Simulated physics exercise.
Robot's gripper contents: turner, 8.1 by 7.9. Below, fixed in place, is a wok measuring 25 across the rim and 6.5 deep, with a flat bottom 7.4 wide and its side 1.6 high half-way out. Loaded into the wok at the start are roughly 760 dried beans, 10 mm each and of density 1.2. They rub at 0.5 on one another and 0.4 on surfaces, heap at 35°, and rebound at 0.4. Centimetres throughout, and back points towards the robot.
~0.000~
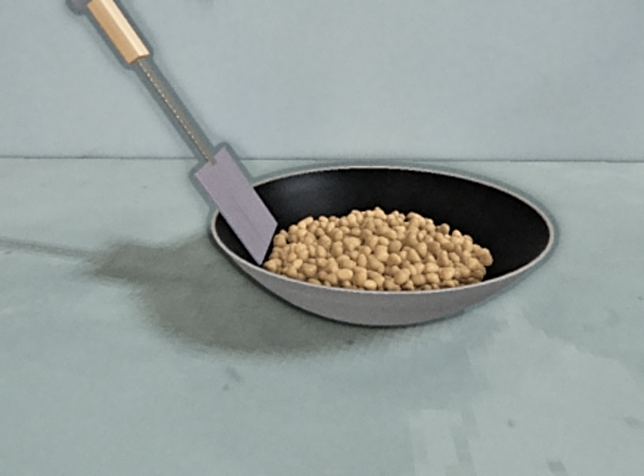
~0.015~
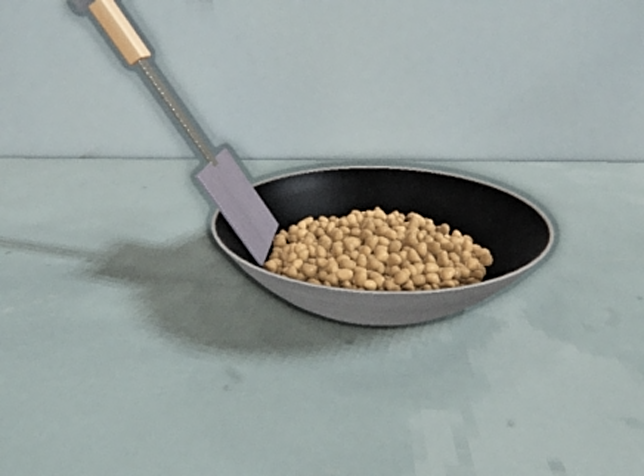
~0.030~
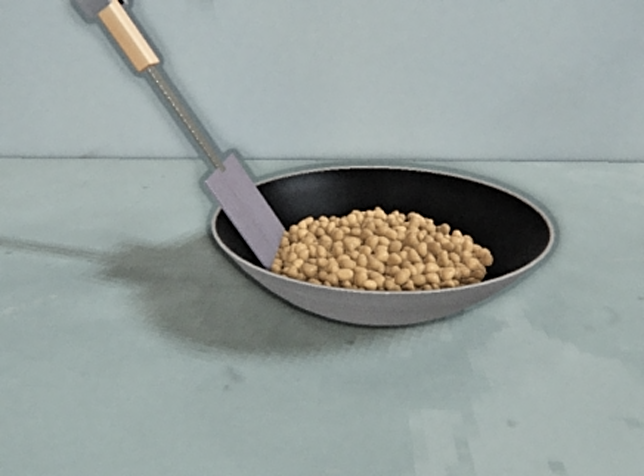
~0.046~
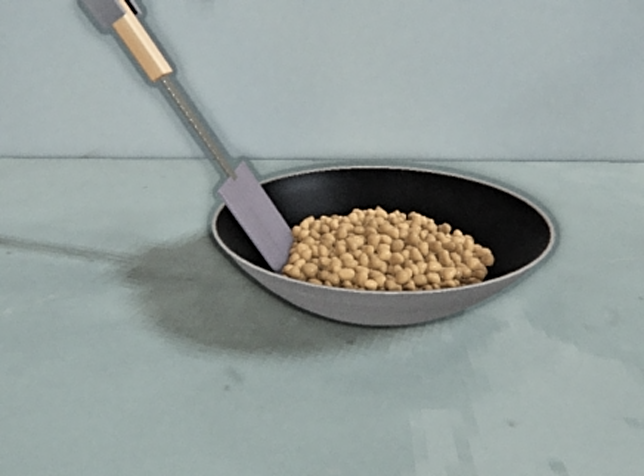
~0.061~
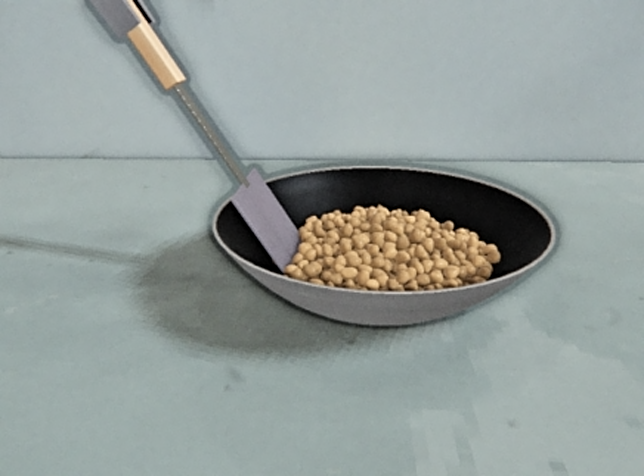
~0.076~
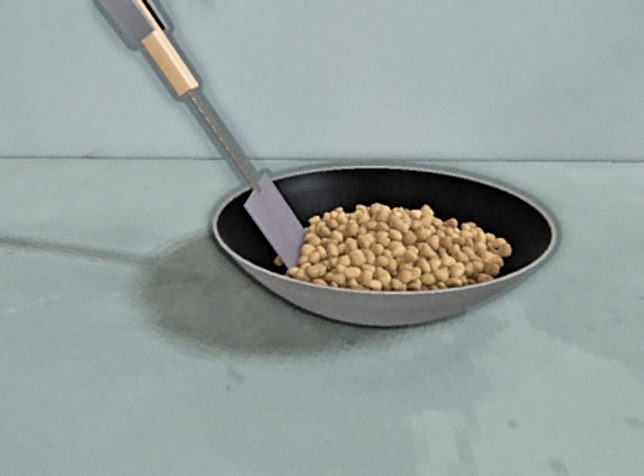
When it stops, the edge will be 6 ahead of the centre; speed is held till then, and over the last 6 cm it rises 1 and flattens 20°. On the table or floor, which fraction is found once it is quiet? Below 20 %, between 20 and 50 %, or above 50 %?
Below 20 %.
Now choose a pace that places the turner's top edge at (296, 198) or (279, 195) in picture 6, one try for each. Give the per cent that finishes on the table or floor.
About 25 and 10 per cent.
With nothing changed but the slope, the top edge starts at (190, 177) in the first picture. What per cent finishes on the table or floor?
Some 5 per cent.
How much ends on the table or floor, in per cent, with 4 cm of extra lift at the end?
I'd say close to 5 per cent.
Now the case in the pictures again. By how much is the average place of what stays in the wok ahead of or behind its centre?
The balance point lies close to 5.0 cm ahead.
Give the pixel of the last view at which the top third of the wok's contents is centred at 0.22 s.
Roughly pixel (478, 226).
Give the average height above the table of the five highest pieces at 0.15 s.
About 6 centimetres.
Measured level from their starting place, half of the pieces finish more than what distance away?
Some 6 cm.
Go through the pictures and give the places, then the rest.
The turner top edge at (210, 160), sloping 59°; upper third of the load around (372, 245), from x 270 to 485, top at y 215; 762 in the wok, in the first picture.
The turner top edge at (212, 161), sloping 59°; upper third of the load around (372, 245), from x 270 to 485, top at y 215, in the second picture.
The turner top edge at (219, 167), sloping 59°; upper third of the load around (373, 246), from x 275 to 485, top at y 215, in the third picture.
The turner top edge at (231, 175), sloping 59°; upper third of the load around (376, 244), from x 275 to 490, top at y 215, in the fourth picture.
The turner top edge at (244, 182), sloping 59°; upper third of the load around (380, 242), from x 275 to 495, top at y 210, in the fifth picture.
The turner top edge at (256, 188), sloping 59°; upper third of the load around (392, 241), from x 280 to 505, top at y 210; 762 in the wok, in the sixth picture.
After 0.15 s, sloping 59°, highest piece 6 above the table; 762 in the wok.
After 0.22 s, sloping 50°, highest piece 12 above the table; 759 in the wok, 3 on the blade or in flight.
After 0.45 s, sloping 39°, highest piece 8 above the table; 684 in the wok, 73 on the table or floor, 5 on the blade or in flight.
After 1.50 s, sloping 39°, highest piece 8 above the table; 682 in the wok, 80 on the table or floor.
In the end, 682 in the wok, 80 on the table or floor. That is 10 % on the table or floor.
